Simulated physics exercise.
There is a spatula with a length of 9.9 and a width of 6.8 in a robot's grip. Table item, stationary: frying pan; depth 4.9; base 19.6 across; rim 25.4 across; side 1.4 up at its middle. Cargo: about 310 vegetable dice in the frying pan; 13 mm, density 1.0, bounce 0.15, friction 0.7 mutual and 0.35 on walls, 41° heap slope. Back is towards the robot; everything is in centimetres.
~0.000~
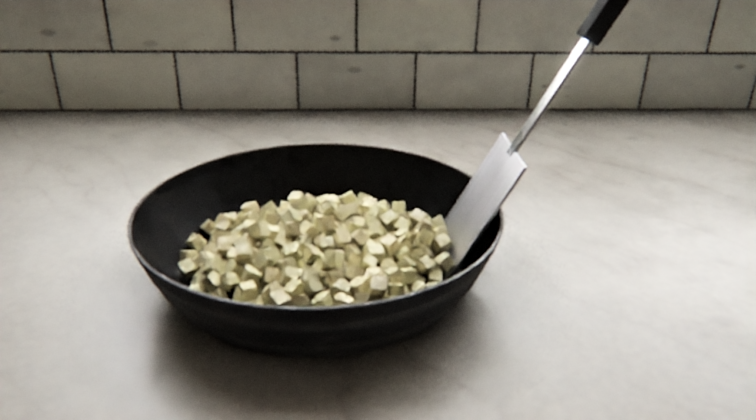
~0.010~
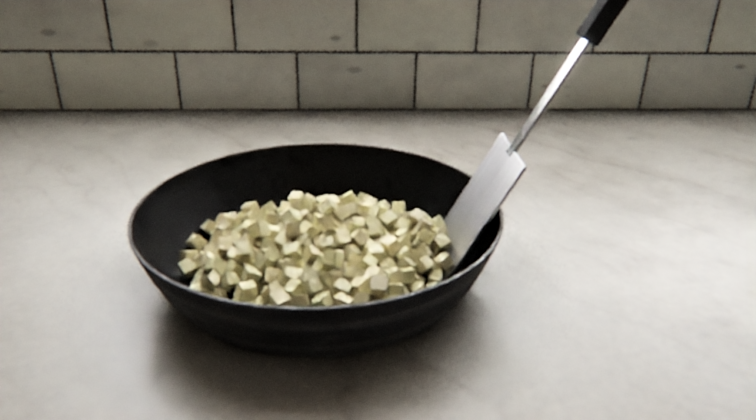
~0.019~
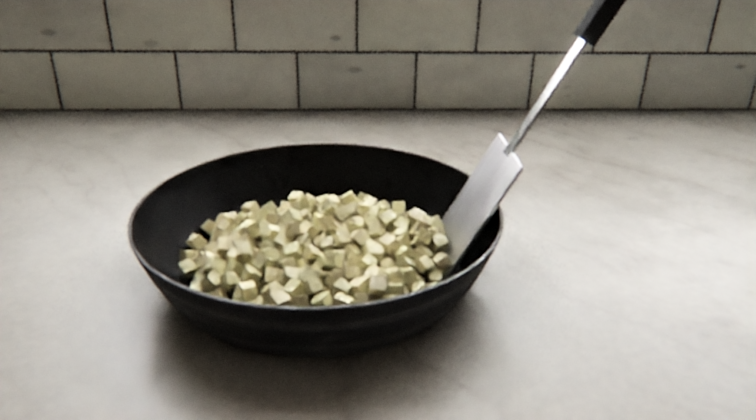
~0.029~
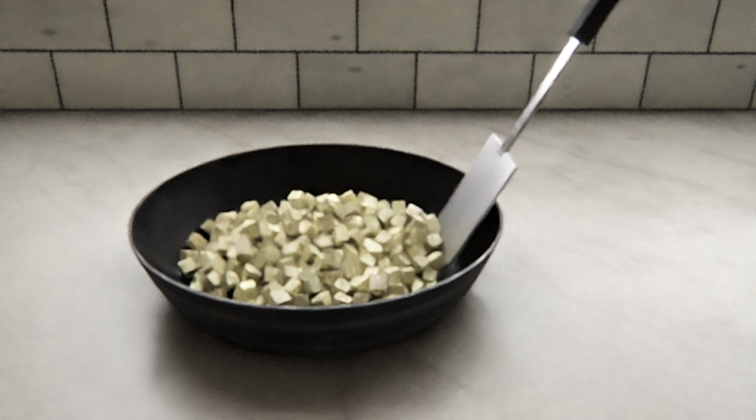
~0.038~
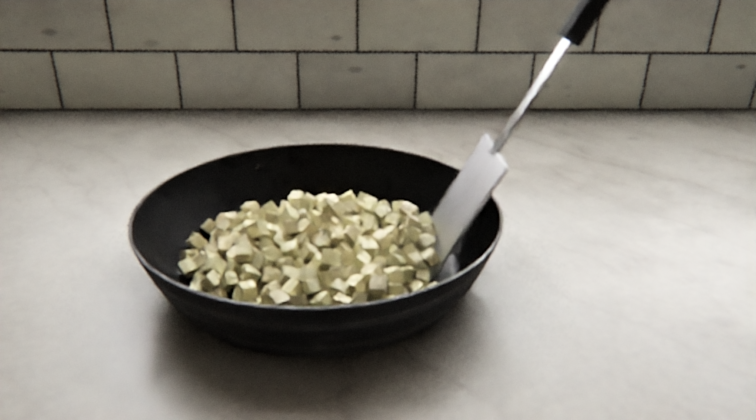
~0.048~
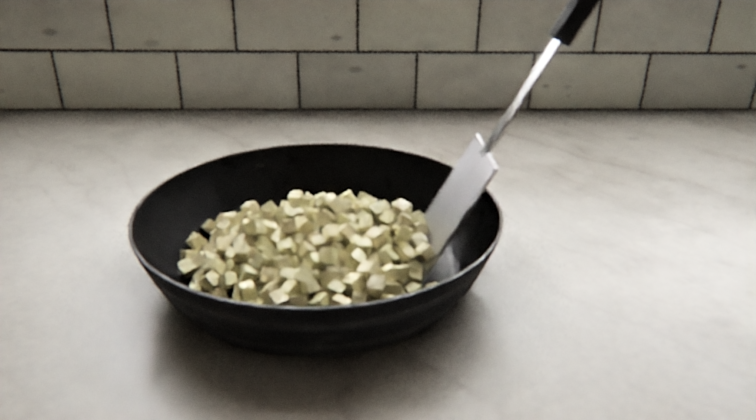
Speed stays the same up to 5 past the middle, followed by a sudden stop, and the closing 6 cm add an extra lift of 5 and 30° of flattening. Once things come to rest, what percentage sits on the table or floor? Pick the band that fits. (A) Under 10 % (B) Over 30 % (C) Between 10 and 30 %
(A) Under 10 %.
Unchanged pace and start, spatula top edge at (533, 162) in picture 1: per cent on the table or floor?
Around 5 percent ends up on the table or floor.
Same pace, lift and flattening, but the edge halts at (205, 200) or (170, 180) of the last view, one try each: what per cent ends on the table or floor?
First try roughly 10 percent, second roughly 30 percent.
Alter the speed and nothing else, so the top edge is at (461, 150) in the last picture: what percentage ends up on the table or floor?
Some 15 per cent.
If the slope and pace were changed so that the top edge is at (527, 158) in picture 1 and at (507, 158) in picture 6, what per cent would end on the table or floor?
Roughly 0 %.
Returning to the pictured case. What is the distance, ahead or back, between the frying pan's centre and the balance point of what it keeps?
About 4.0 centimetres ahead.
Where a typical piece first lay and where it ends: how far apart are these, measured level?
Level distance of roughly 3 cm.
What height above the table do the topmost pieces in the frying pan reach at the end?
Close to 6.0 centimetres high.
After 0.11 s, sloping 62°, highest piece 5 above the table; 308 in the frying pan.
After 0.18 s, sloping 49°, highest piece 6 above the table; 308 in the frying pan.
After 0.41 s, sloping 32°, highest piece 6 above the table; 303 in the frying pan, 3 on the table or floor, 2 on the blade or in flight.
After 1.46 s, sloping 32°, highest piece 6 above the table; 303 in the frying pan, 5 on the table or floor.
At rest, 303 in the frying pan, 5 on the table or floor. That is 2 % on the table or floor.
